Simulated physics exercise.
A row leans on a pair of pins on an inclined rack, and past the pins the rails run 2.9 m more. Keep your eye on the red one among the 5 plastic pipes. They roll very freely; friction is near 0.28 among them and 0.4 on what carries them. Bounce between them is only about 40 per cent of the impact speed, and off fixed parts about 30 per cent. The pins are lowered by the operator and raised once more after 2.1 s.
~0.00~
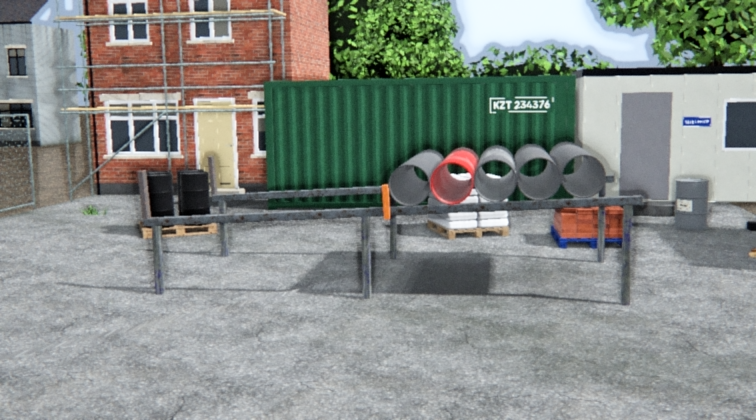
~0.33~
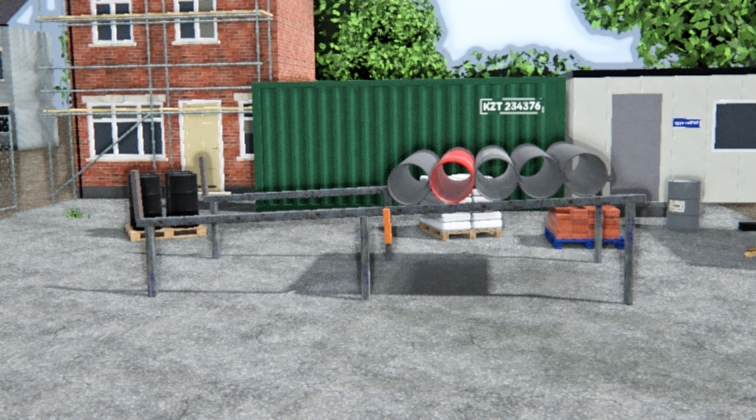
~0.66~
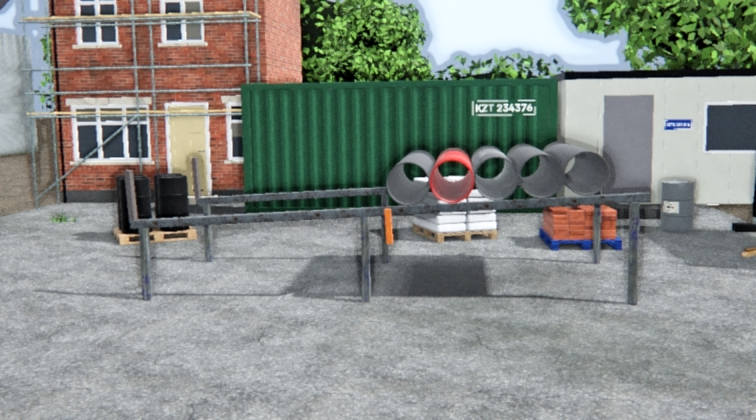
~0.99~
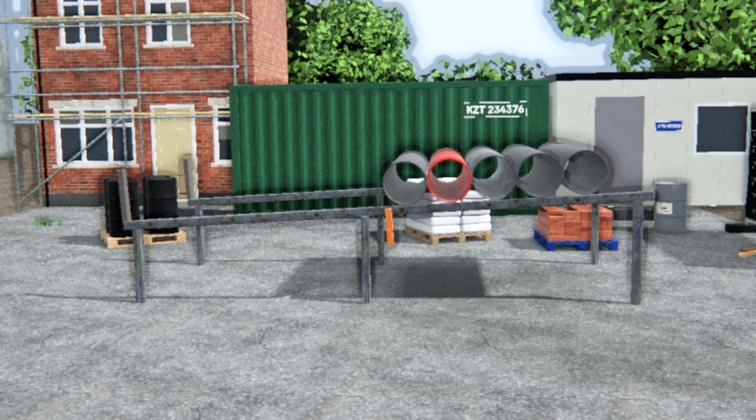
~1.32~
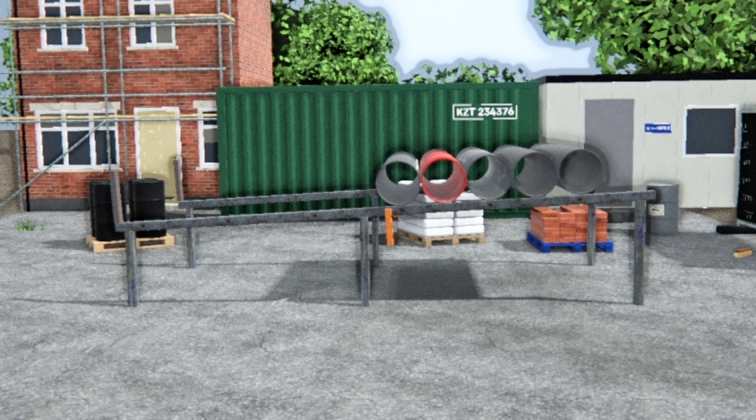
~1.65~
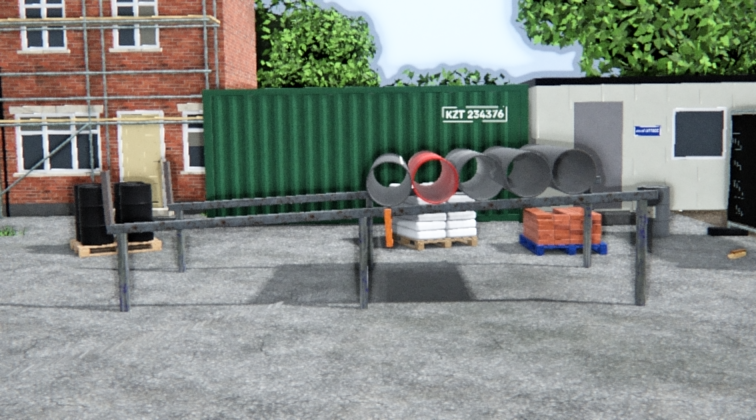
In a yard beside a scaffolded brick house and a green container, five large pipes, one of them red, rested on a sloping metal rack, then rolled slowly a short way left together.
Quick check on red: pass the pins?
No, it stays.
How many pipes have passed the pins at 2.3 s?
The count by then is 1.
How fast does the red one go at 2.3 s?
Estimated speed near 0.4 m/s.
Then, 2.3 s in, red is on the rails, 25 cm above the pins, rolling left; 1 of 5 has passed.
Then, 3.0 s in, still the same for red; 1 of 5 has passed.
Then, 3.8 s in, still the same for red; 1 of 5 has passed.
In the end (4.7 s), red is on the rails, 25 cm above the pins; 1 of 5 has passed.
